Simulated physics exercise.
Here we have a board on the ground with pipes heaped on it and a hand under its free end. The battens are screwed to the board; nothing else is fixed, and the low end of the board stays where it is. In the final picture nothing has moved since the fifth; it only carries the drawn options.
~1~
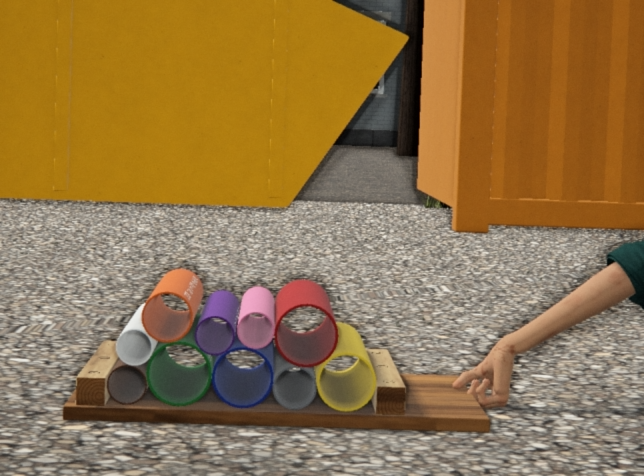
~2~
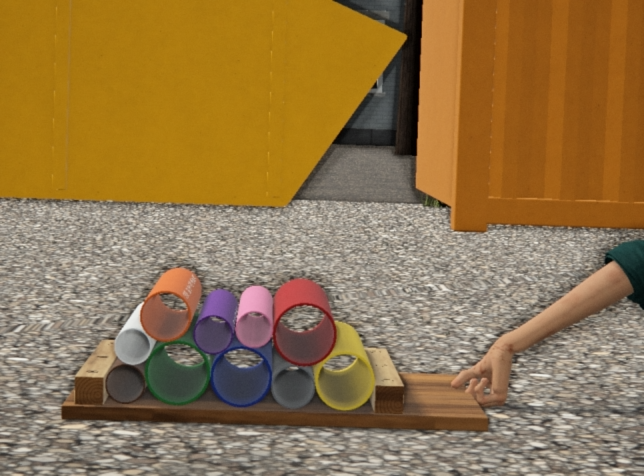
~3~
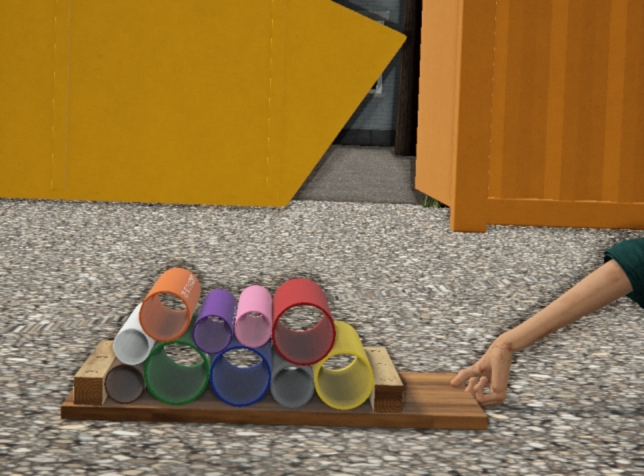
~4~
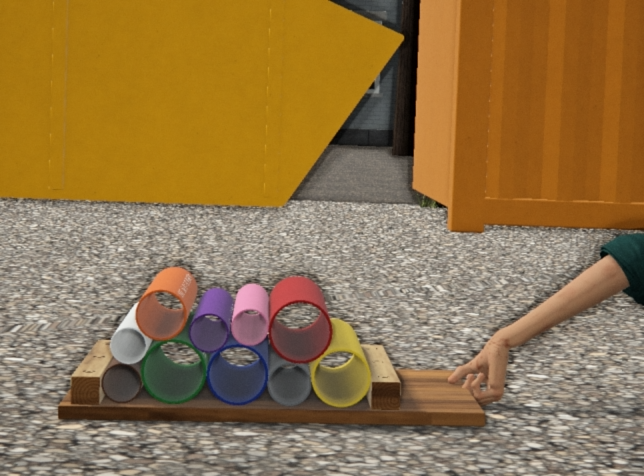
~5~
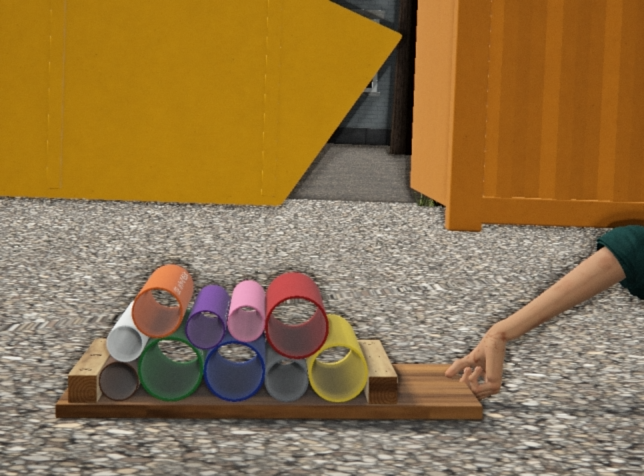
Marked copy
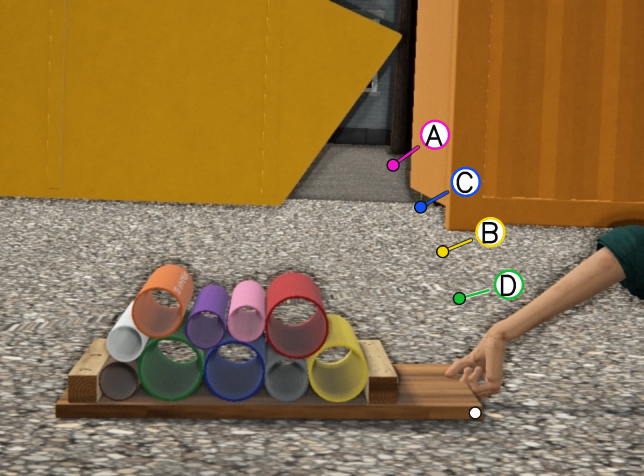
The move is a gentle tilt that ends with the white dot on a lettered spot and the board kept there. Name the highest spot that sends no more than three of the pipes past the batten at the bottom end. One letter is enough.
At most to A.
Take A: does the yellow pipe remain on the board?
The yellow pipe: Yes.
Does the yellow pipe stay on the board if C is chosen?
The yellow pipe: Yes.
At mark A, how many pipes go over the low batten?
With A, three.
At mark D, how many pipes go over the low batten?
With D, two.
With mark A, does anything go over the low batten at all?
Yes.
On the marked copy, A at (393, 165); B at (443, 252); C at (420, 207); D at (459, 299); the white dot at (475, 413).
Following A. Soon after the start, board at 20°.
Later, board at 38°.
In the end, board at 38°, three over the low batten (white, purple, orange).
As for the rest, B three over the low batten (white, purple, orange); C three over the low batten (white, purple, orange); D two over the low batten (white, orange).
